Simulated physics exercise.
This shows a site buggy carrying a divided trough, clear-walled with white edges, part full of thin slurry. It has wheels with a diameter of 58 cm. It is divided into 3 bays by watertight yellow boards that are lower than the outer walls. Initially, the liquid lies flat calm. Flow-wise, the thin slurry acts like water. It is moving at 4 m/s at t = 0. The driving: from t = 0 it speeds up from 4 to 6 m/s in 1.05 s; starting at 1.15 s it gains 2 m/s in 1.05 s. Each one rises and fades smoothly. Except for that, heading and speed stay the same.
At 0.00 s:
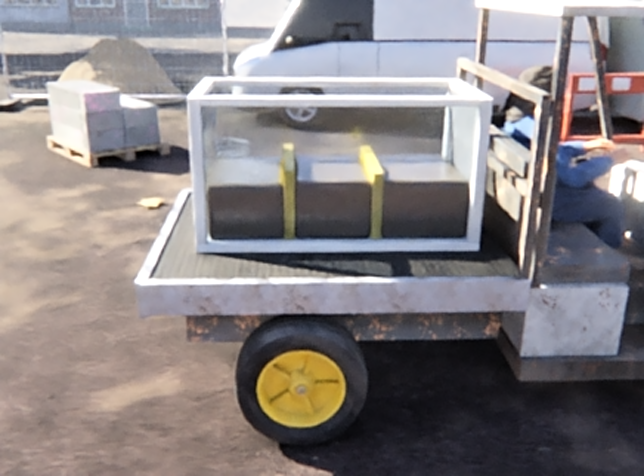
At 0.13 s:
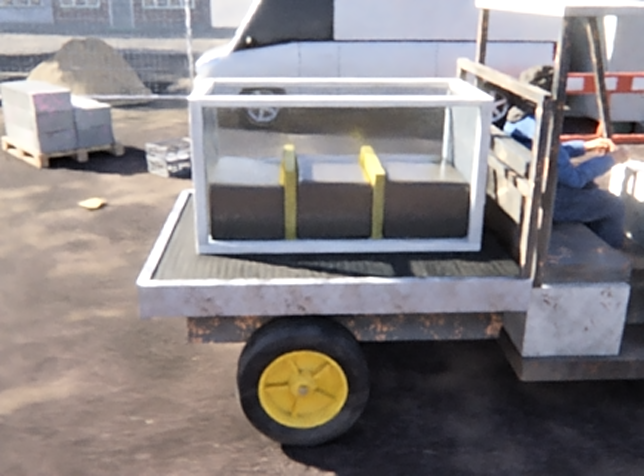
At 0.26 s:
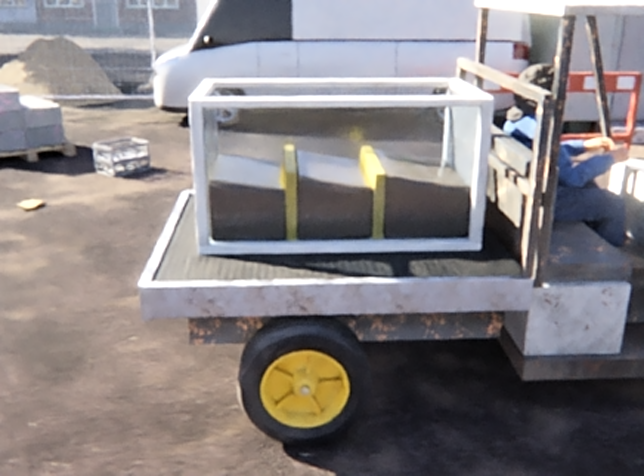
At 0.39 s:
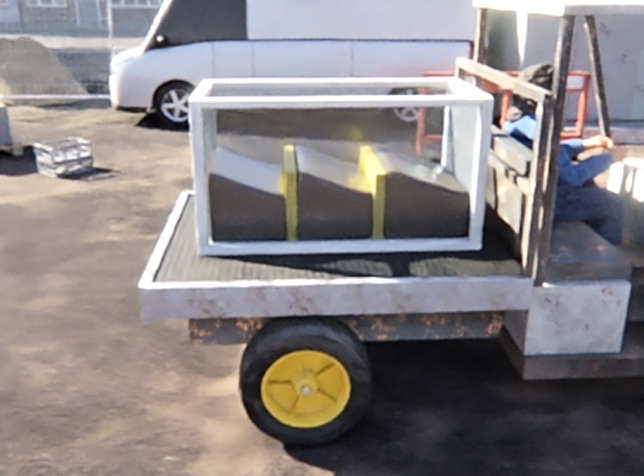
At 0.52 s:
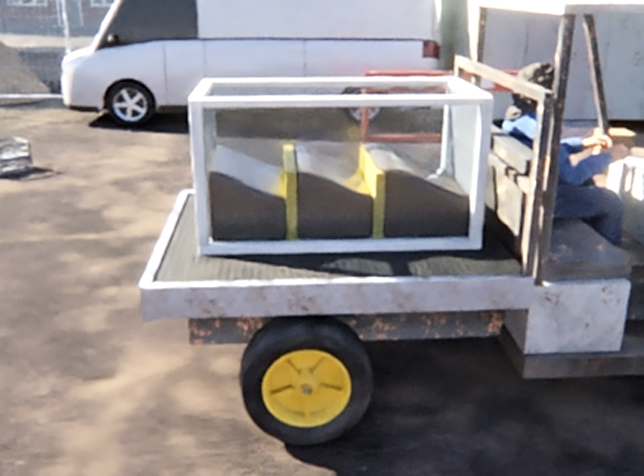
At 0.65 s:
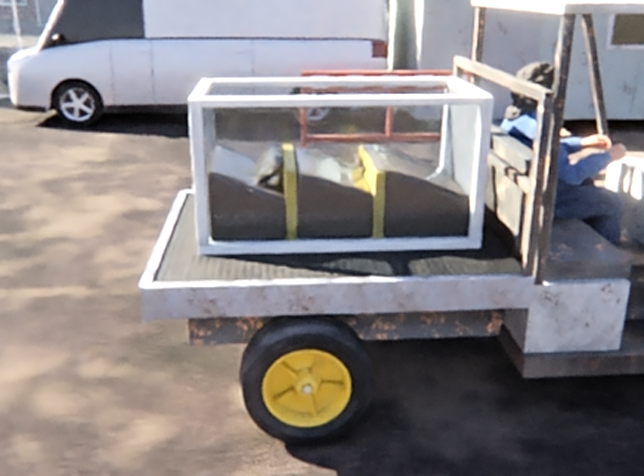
Open site buggy driving right past a white van, dark liquid in its clear three-bay trough starting level, then sloping up leftward.
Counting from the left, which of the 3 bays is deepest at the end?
The first one.
Then, 1.25 s in, left to right it is 28, 28, 27 cm deep.
Then, 1.95 s in, left to right it is 30, 28, 26 cm deep.
Then, 2.75 s in, left to right it is 30, 28, 26 cm deep.
Then, 5.18 s in, left to right it is 30, 28, 26 cm deep.
